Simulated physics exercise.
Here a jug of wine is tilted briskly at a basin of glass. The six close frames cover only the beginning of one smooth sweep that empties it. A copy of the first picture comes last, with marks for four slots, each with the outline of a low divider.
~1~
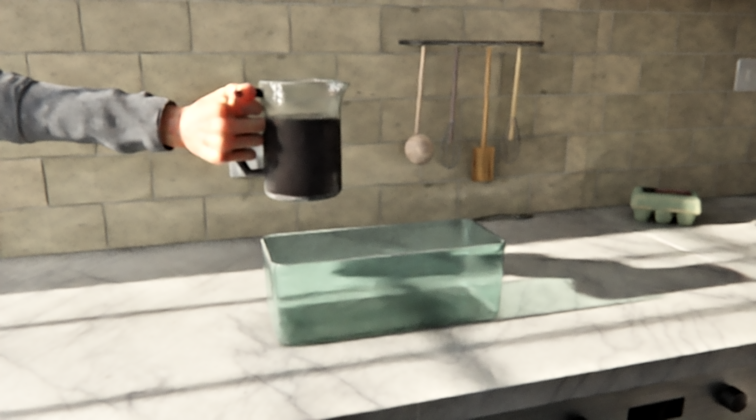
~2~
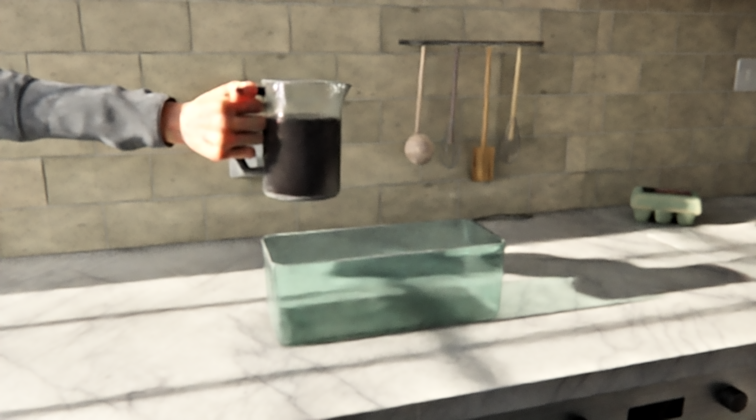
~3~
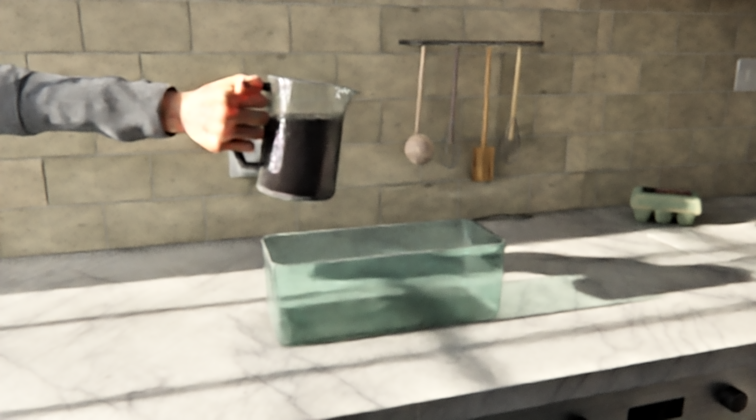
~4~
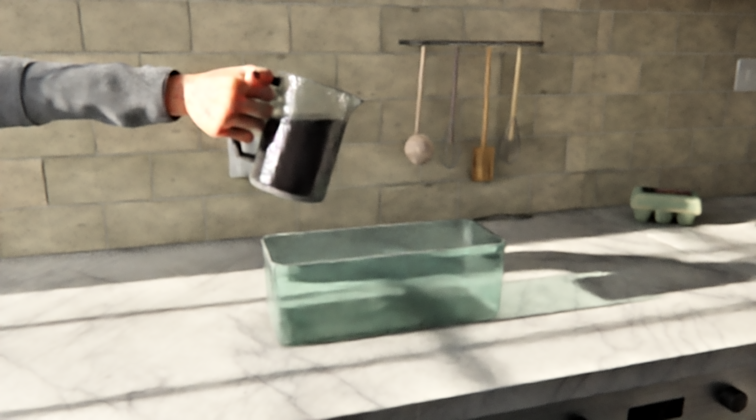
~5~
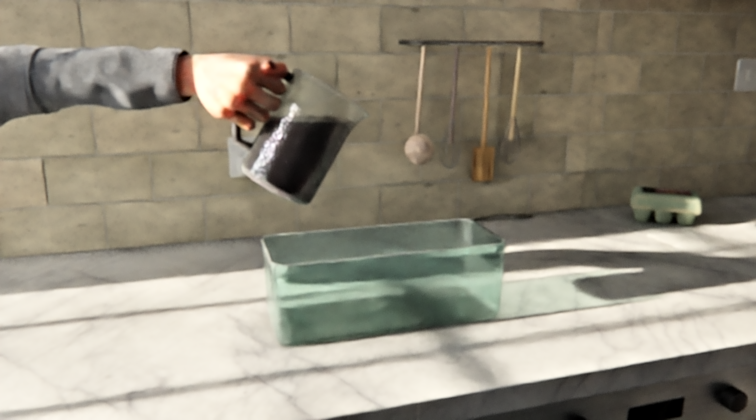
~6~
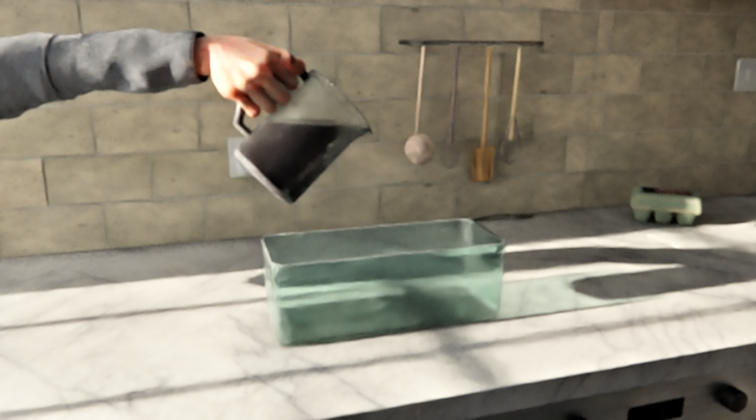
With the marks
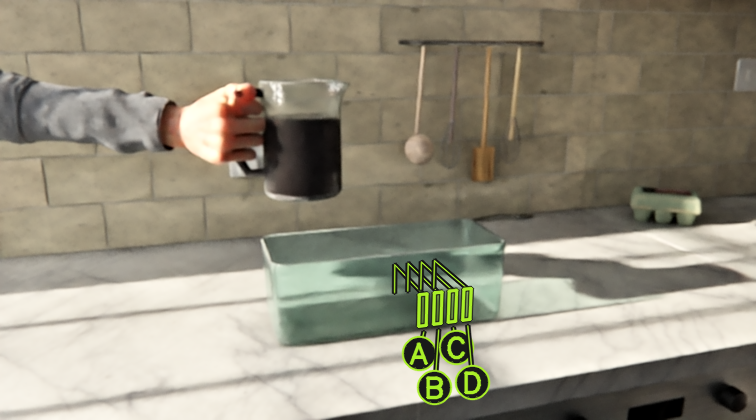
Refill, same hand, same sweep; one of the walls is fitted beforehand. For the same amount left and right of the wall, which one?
Go for A.
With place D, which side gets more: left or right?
The left one.
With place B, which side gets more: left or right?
More ends on the left.
On the marked copy, A at (423, 331); B at (438, 329); C at (453, 327); D at (467, 325).
With A, about 48 % ends left of the wall and 51 % right of it.
With B, about 87 % ends left of the wall and 9 % right of it; 4 % is lost outside.
With C, about 94 % ends left of the wall and 4 % right of it; 3 % is lost outside.
With D, about 92 % ends left of the wall and 5 % right of it.
